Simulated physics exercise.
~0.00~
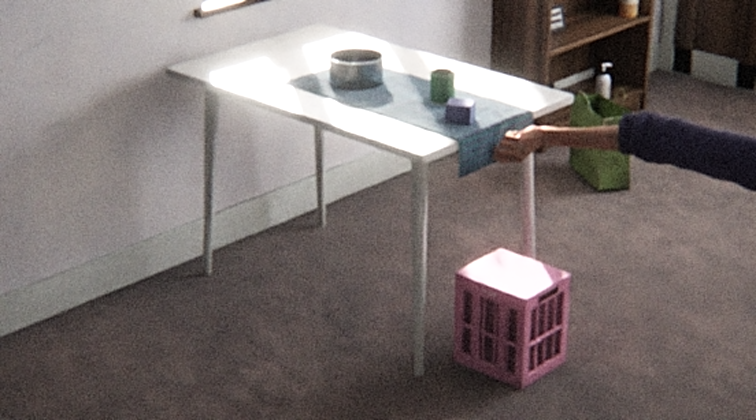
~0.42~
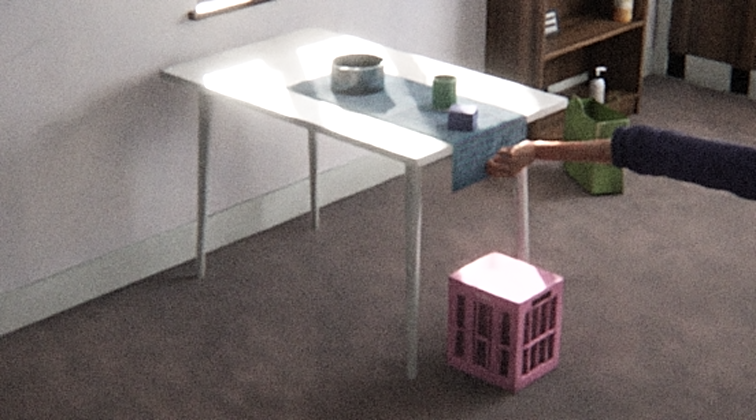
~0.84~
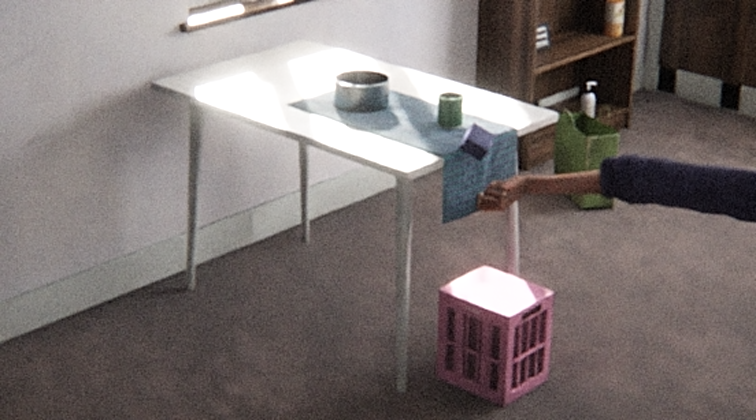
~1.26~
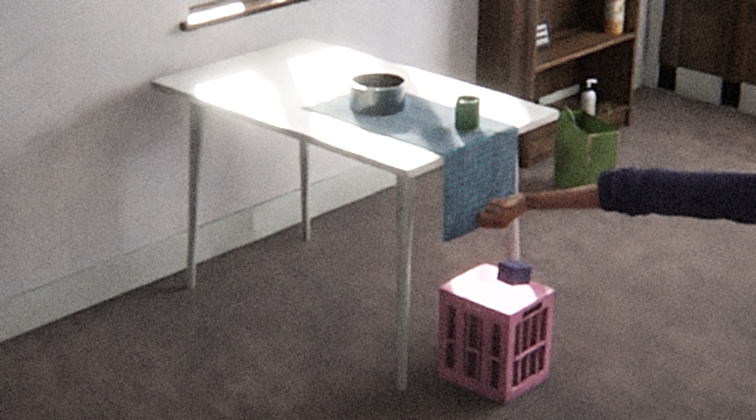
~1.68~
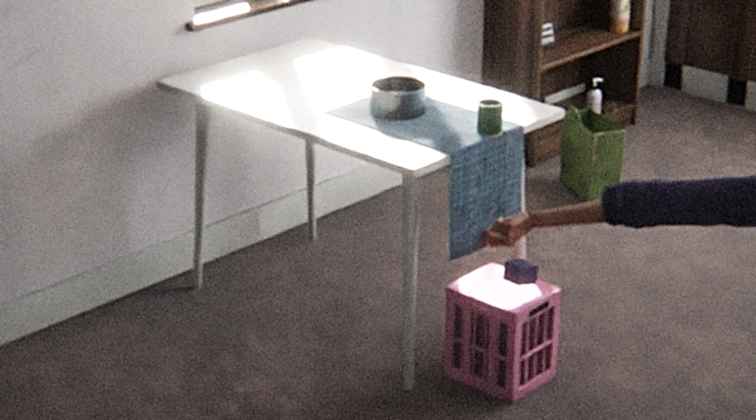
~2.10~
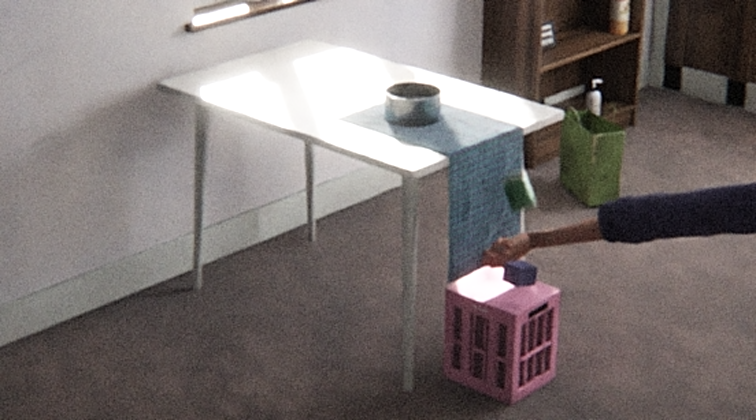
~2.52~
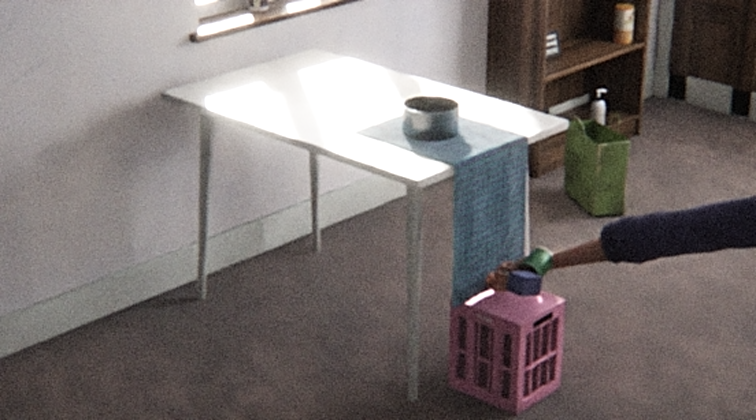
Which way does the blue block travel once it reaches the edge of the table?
It moves down, dropping from the table edge onto the top of the pink crate.
A turquoise towel is pulled down by a hand, dropping the blue block, then the green mug.
